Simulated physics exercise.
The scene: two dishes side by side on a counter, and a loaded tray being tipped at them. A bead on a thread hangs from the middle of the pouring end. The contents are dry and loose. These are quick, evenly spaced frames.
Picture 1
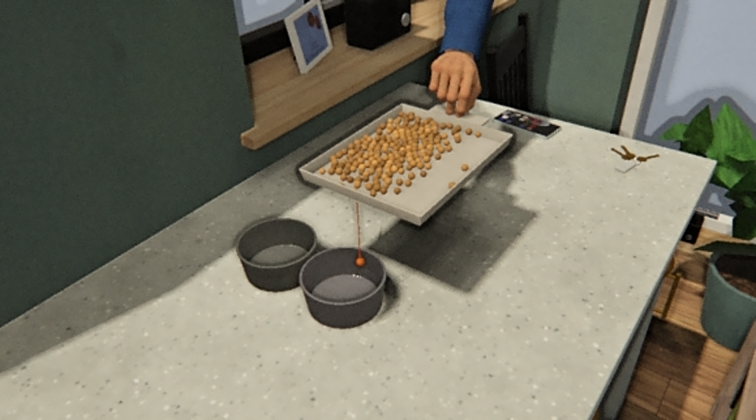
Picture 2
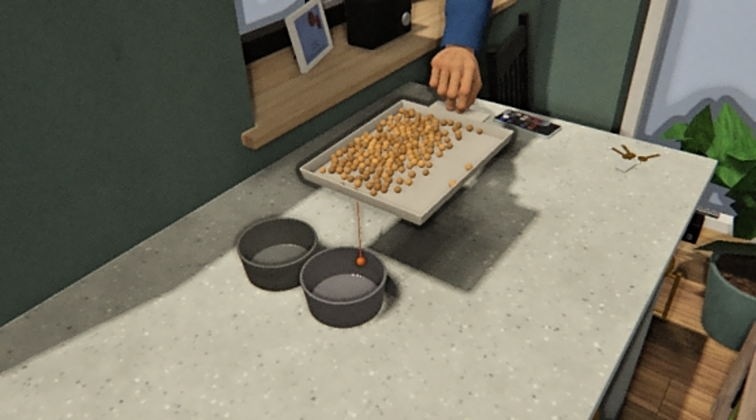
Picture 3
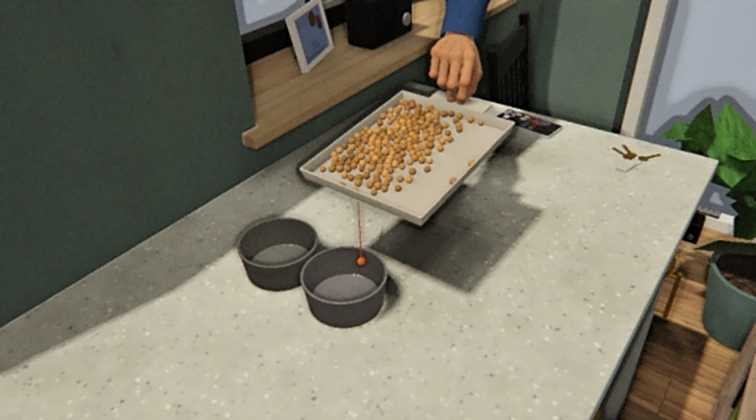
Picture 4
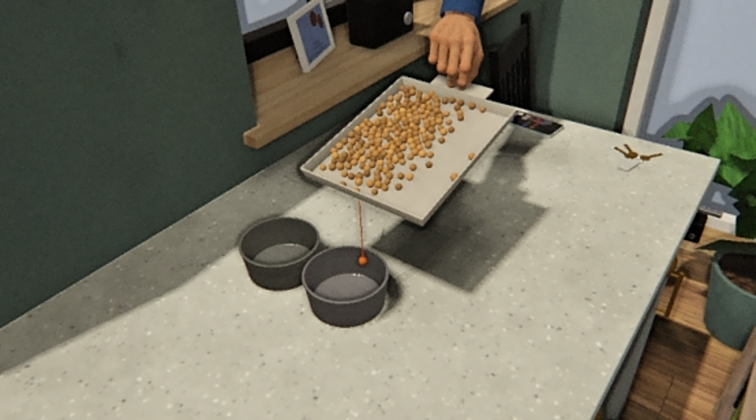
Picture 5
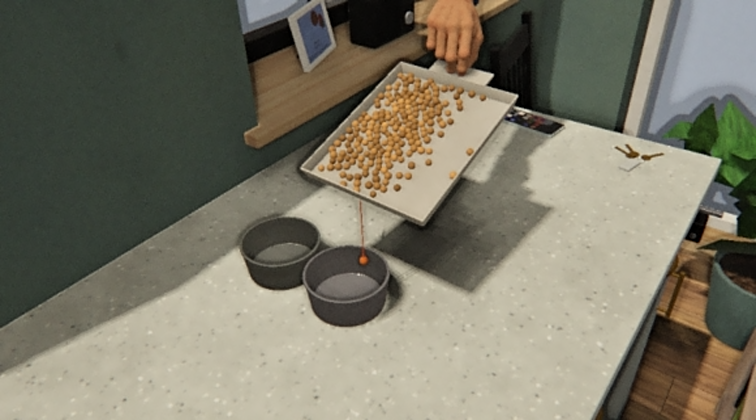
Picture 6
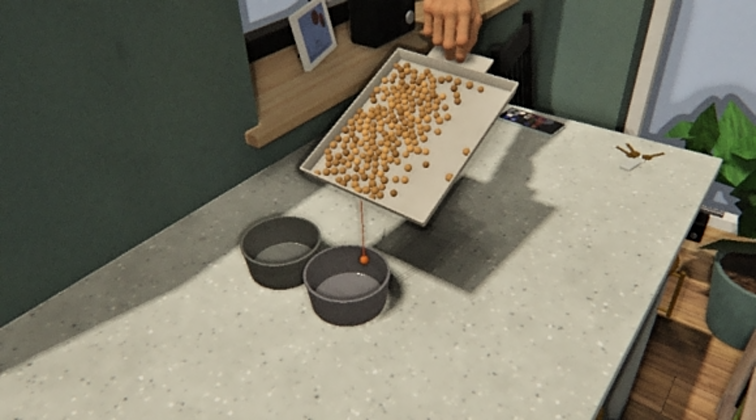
A pale rectangular tray loaded with small round orange-brown beads is held over a speckled light-grey counter, seen from above at an angle in a room with dark green walls. Two dark round dishes sit side by side below it, an orange bead hanging on a thread above the right one. The hand at the far end steadily raises that end, steepening the tray, and the load shifts slightly.
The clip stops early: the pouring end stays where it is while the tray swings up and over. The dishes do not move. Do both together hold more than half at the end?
In the dishes lies less than half of it.
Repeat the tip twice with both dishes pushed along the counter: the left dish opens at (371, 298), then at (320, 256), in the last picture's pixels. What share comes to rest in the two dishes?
About 70 and 60 per cent.
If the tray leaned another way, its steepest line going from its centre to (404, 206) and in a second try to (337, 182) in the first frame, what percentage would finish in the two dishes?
The first gives 0 %, the second 70 %.
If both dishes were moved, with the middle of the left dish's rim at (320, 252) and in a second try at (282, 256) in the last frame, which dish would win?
At the first place the right dish, at the second the right dish.
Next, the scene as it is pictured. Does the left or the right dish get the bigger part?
That is the dish on the right.
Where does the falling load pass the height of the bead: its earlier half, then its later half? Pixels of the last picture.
At about (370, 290), then at (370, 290).
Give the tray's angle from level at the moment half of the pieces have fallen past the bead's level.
Near 90 degrees.
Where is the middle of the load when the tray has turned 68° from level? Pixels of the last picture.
Close to (370, 203).
Soon, tray tipped steeply; about two thirds on the tray; a stray few in the right dish; a stray few outside both; about a quarter in the air.
A while on, tray tipped past a quarter turn; a stray few on the tray; about a quarter in the right dish; about two thirds outside both; about a quarter in the air.
Towards the end, tray tipped past a quarter turn; about a quarter in the right dish; about two thirds outside both.
Finally, tray tipped past a quarter turn; about a quarter in the right dish; none in the left dish; about two thirds outside both.
